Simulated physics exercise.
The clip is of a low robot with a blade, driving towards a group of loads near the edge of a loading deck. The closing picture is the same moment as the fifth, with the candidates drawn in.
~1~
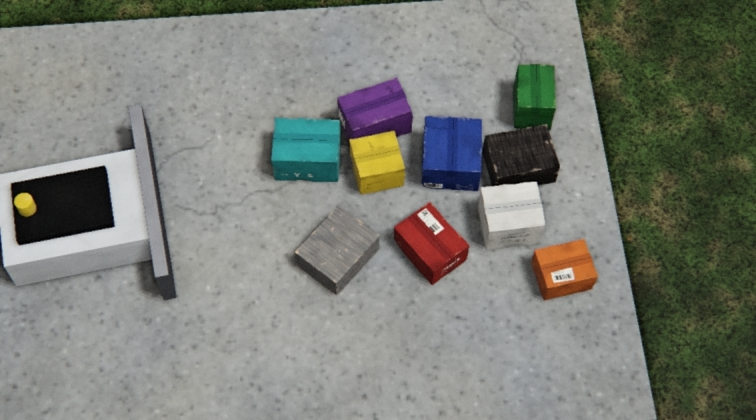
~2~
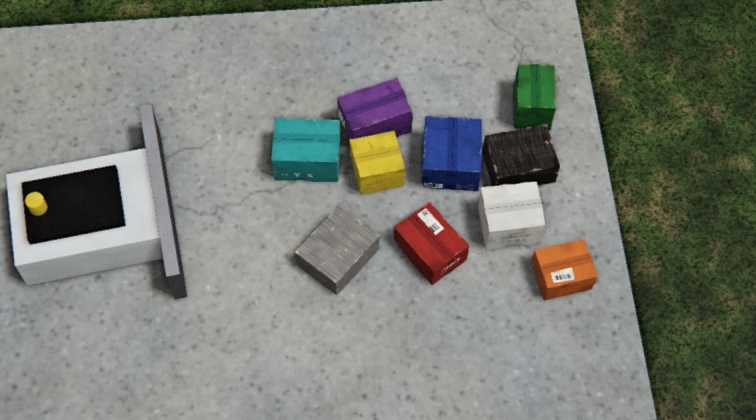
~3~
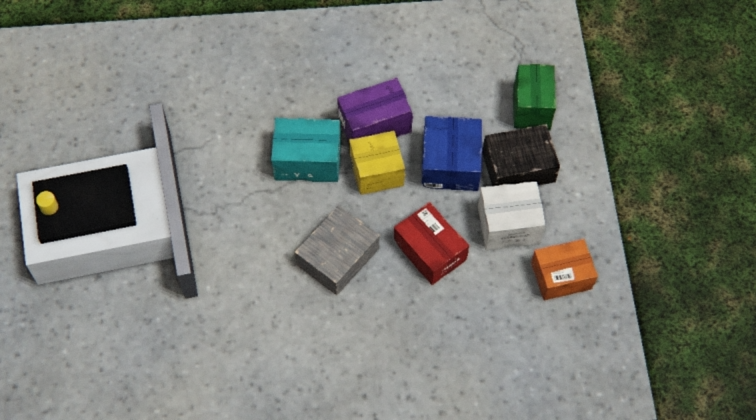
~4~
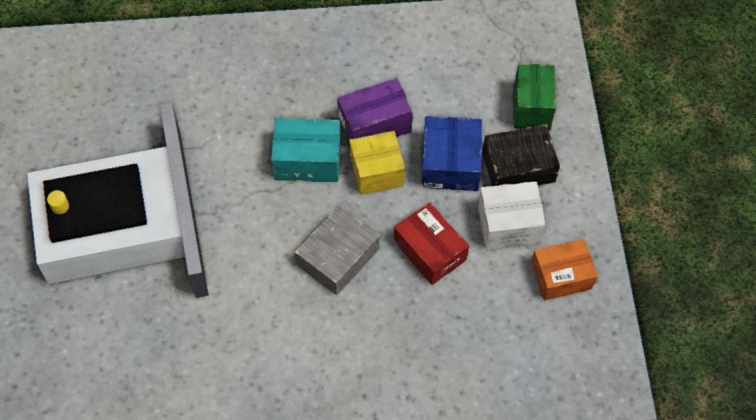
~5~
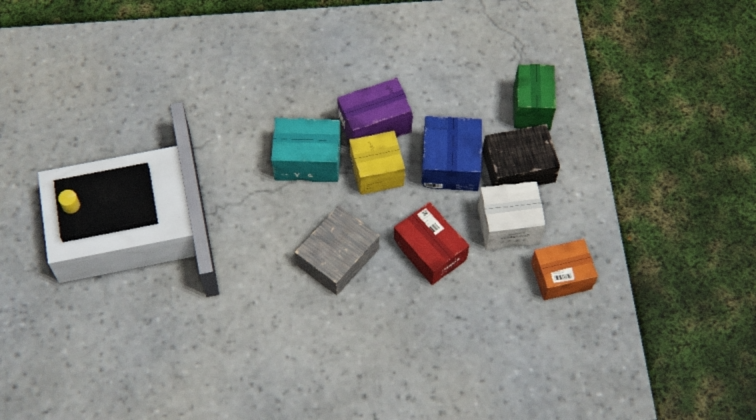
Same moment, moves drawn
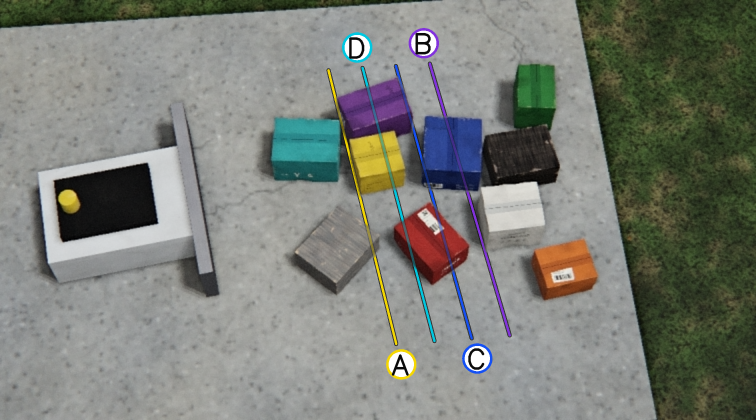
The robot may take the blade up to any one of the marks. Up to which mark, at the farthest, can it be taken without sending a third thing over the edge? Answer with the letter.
It can go as far as B.
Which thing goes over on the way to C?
It is the black crate.
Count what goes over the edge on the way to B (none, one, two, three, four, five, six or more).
One.
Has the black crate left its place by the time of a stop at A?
Yes.
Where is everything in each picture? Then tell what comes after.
The first picture shows white box (511, 216); turquoise box (307, 150); grey crate (338, 250).
The second picture shows robot (81, 202); green parcel (534, 97).
The third picture shows robot (91, 201); blue box (451, 153).
The fourth picture shows robot (103, 200); purple box (375, 115).
The fifth picture shows robot (113, 199); red parcel (431, 244); white box (511, 216); turquoise box (307, 150).
On the marked copy, A at (360, 199); B at (467, 192); C at (432, 194); D at (397, 197).
Following B. Soon after the start, robot (214, 192); purple box (381, 114); turquoise box (321, 146).
Later, robot (314, 185); black crate (588, 158); blue box (527, 148).
In the end, robot (390, 180); black crate over the edge; blue box (600, 148); one fallen.
As for the rest, A is within the limit but short; C is within the limit but short; D is within the limit but short.
